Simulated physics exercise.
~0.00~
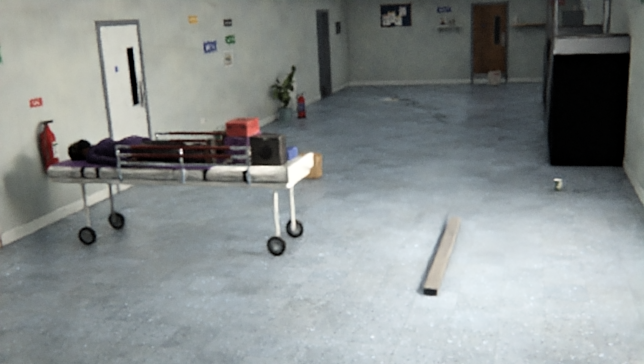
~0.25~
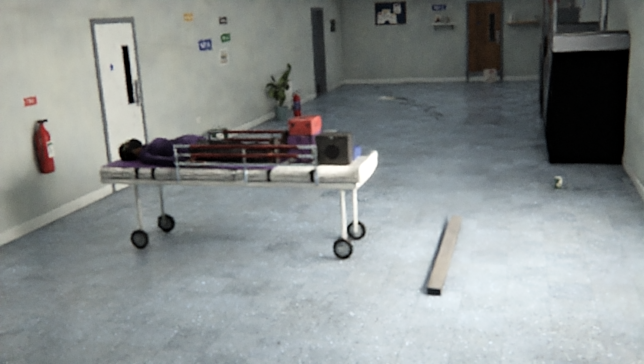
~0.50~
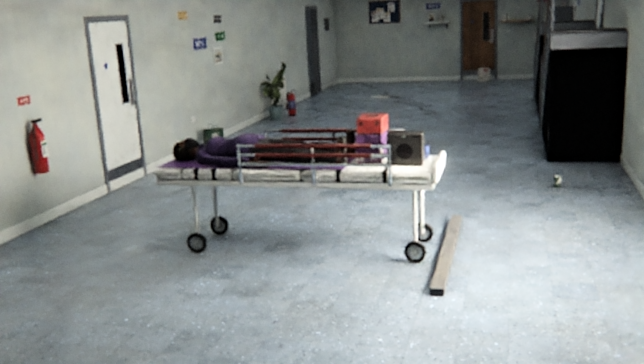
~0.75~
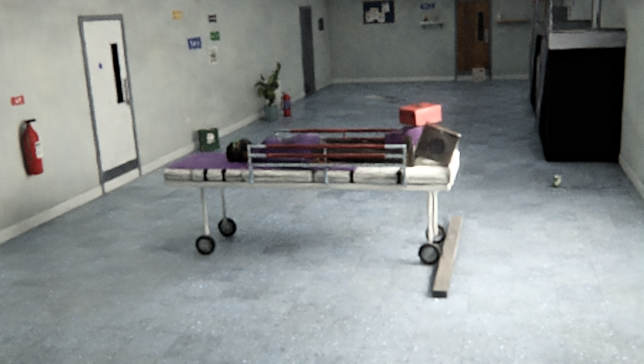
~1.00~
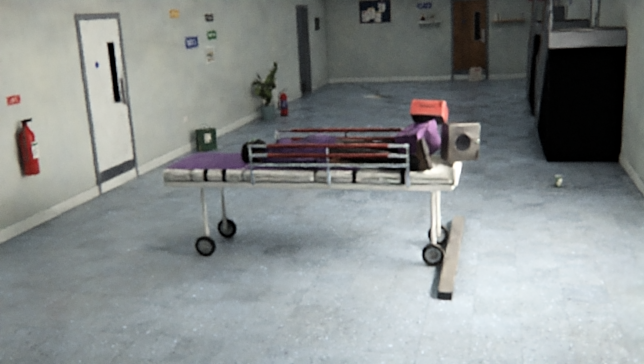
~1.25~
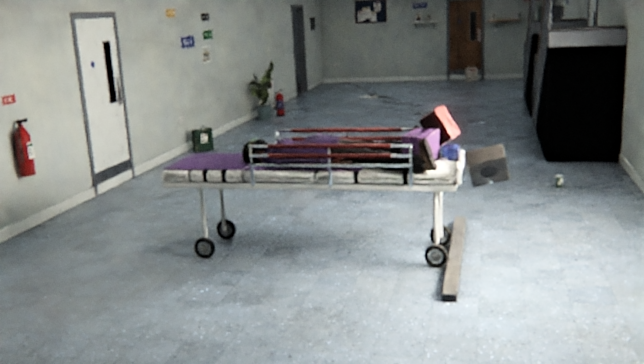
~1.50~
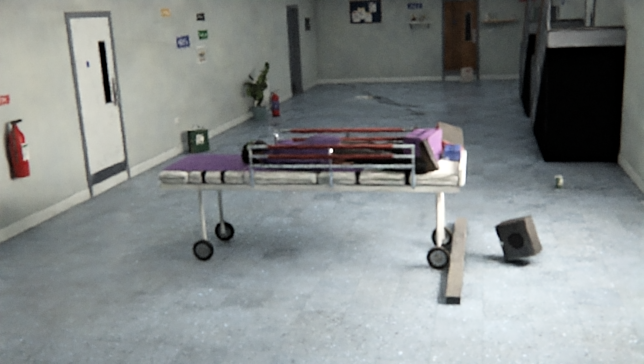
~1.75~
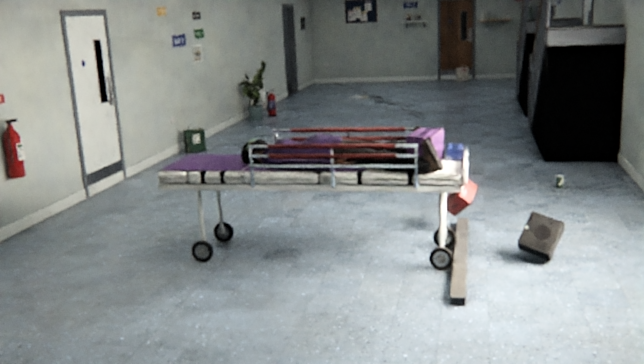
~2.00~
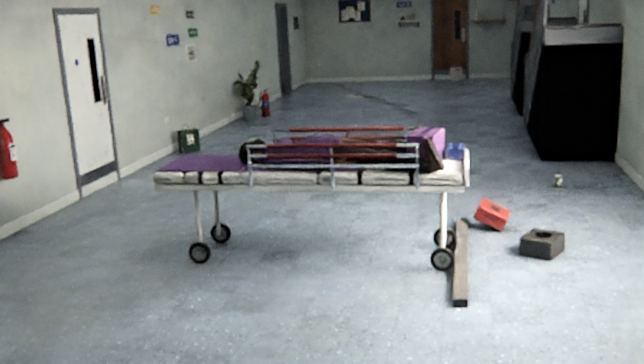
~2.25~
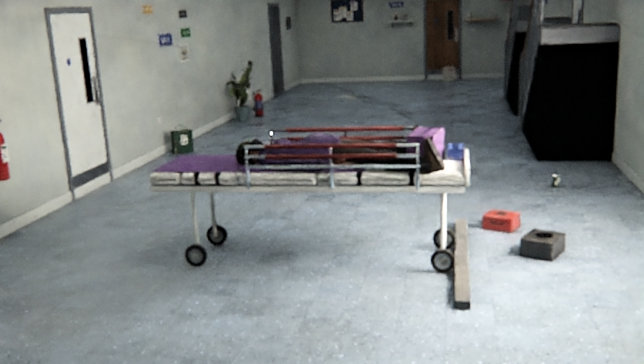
To begin with, a wheeled trolley rolls rightward down a grey corridor, carrying a limp person lying among a red case, a dark boxy monitor and a purple holdall, while a long sill lies across the floor ahead. Its front wheels meet the sill and the trolley stops, staying level. The person slides toward the right end as the monitor tips over and tumbles off to the floor. The red case tilts, rolls over the end and drops after it. Finally, both rest on the floor beyond the sill, while the person, holdall and a small blue box remain aboard.
